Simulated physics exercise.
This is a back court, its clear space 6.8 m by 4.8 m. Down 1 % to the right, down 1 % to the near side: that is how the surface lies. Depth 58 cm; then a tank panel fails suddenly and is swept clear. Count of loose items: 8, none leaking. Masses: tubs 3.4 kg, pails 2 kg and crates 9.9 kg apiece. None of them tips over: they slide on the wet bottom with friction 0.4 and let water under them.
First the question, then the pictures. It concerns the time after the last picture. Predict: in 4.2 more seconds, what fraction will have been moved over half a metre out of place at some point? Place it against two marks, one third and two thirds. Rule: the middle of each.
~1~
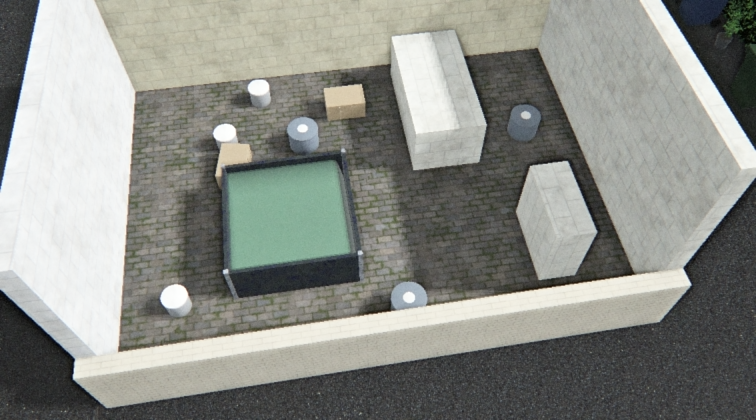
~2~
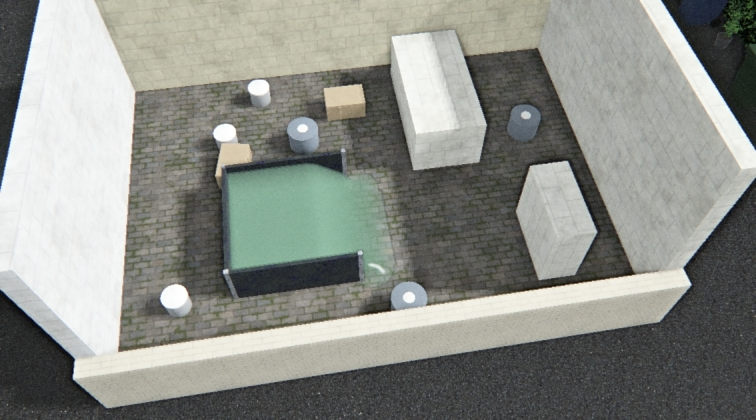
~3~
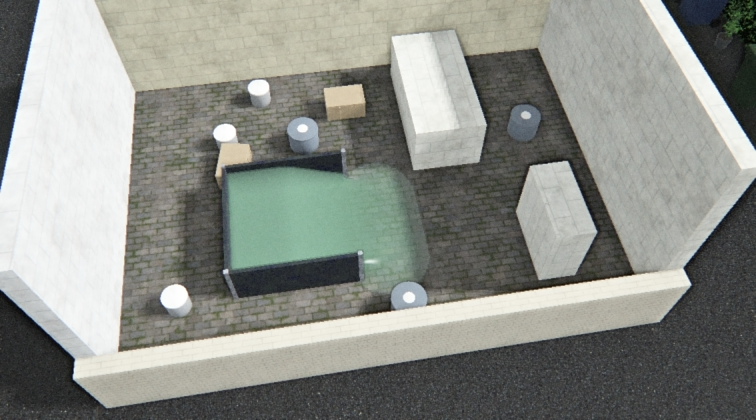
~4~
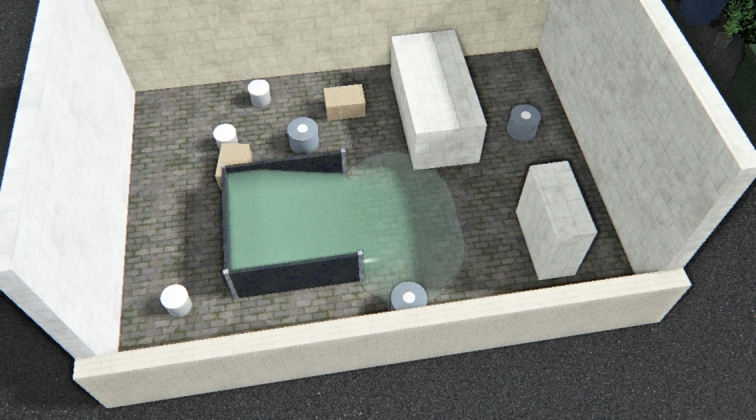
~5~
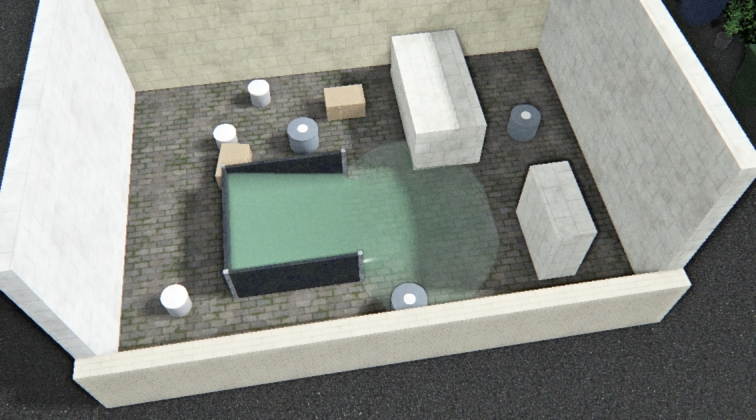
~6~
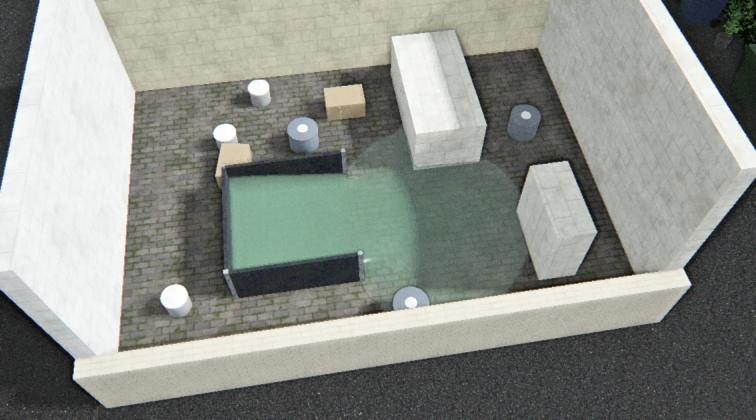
Fewer than a third of them move that far.
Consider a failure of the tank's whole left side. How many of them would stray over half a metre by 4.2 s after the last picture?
That gives 5 of them.
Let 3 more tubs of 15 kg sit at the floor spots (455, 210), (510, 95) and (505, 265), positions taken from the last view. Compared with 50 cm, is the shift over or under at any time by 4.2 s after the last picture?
Result, in sequence: Above the mark / below the mark / above the mark.
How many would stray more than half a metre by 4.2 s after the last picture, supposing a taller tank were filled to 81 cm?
You'd get 4 in that case.
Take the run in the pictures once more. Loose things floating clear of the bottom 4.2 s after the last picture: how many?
My tally comes to 2.
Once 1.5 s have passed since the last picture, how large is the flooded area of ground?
About 15 m2.
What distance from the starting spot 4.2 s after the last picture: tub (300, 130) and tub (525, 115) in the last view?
First: 0 cm. Second: 60 cm.
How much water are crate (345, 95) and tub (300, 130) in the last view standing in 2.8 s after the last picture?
Close to 2 and 1 centimetres.
Then, 0.4 s after the last picture 0 of 8 are over 50 cm from their spots; 0 afloat.
Then, 1.5 s after the last picture 0 of 8 are over 50 cm from their spots; 0 afloat.
Then, 2.8 s after the last picture 0 of 8 are over 50 cm from their spots; 0 afloat.
Then, 4.2 s after the last picture 2 of 8 are over 50 cm from their spots, and 2 have been at some point; 2 afloat.
